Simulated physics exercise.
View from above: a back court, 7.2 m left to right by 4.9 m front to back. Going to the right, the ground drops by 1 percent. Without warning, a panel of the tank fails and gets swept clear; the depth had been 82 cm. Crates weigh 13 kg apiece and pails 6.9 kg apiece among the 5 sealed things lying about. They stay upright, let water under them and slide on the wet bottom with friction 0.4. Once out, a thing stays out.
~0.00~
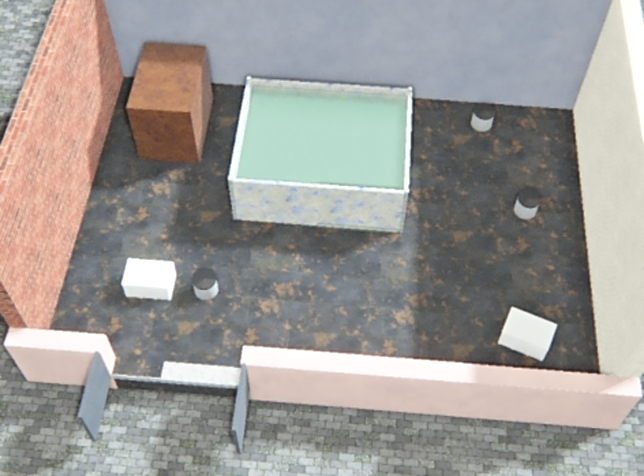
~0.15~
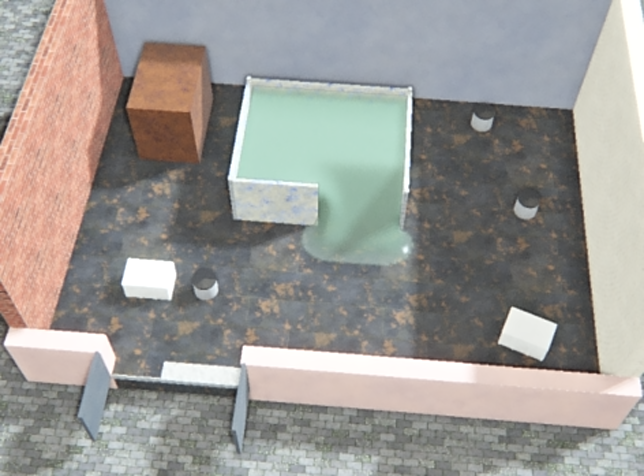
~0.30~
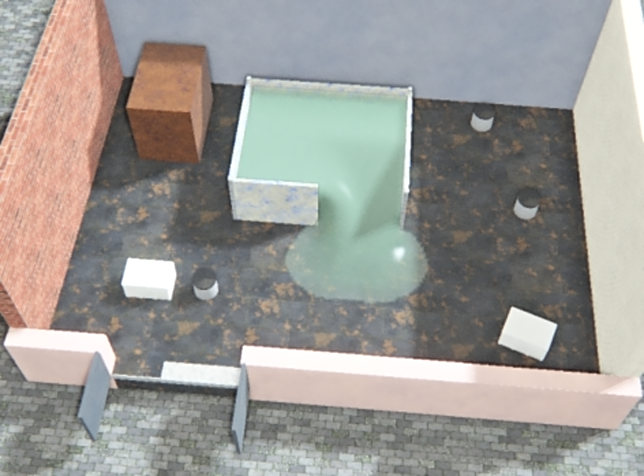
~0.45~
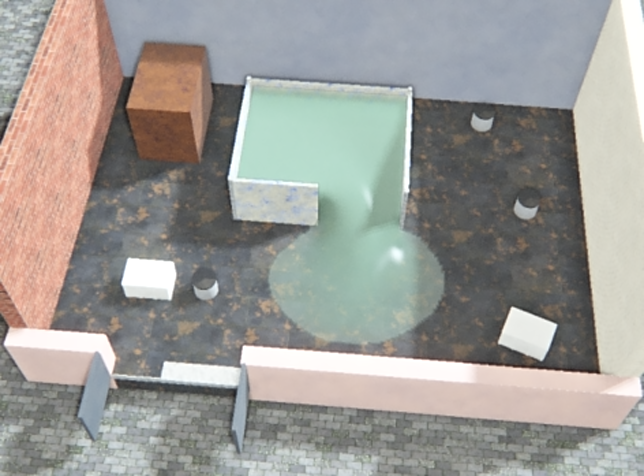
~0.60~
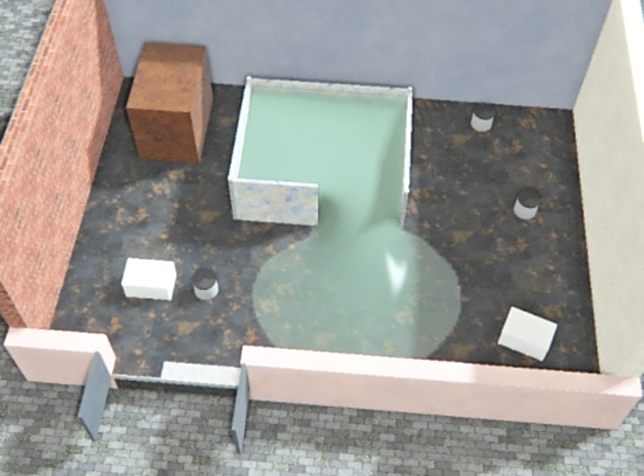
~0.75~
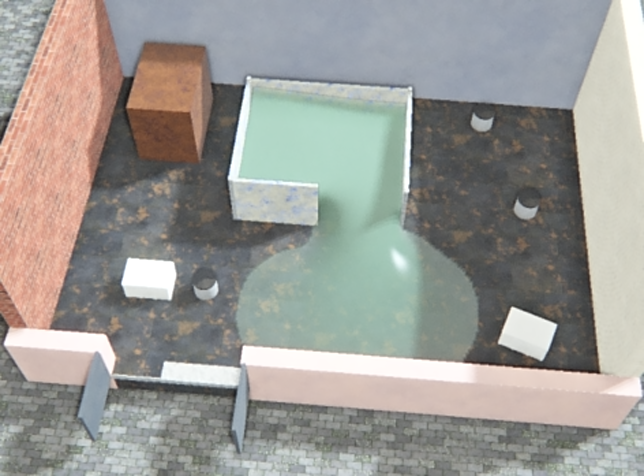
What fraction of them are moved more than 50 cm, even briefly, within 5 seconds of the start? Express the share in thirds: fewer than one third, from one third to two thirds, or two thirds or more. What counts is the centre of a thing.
Looks like the highest band.
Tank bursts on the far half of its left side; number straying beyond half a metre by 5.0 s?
Result: 3.
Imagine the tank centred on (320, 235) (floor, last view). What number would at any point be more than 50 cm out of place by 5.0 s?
In that case the number is 5.
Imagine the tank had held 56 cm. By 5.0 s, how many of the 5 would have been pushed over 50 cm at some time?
In that case the number is 2.
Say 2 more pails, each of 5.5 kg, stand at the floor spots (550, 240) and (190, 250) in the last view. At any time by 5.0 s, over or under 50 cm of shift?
First goes beyond, then stays inside.
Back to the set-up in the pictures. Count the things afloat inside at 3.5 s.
The count is 0.
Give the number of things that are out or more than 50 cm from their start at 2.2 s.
By my reckoning, 1.
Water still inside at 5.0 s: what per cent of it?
Still held: Near 94 %.
After 1.1 s 0 of 5 are over 50 cm from their spots; 0 afloat.
After 2.2 s 1 of 5 are over 50 cm from their spots; 1 afloat.
After 3.5 s 4 of 5 are over 50 cm from their spots; 0 afloat.
After 5.0 s 5 of 5 are over 50 cm from their spots, and 5 have been at some point; 2 afloat.
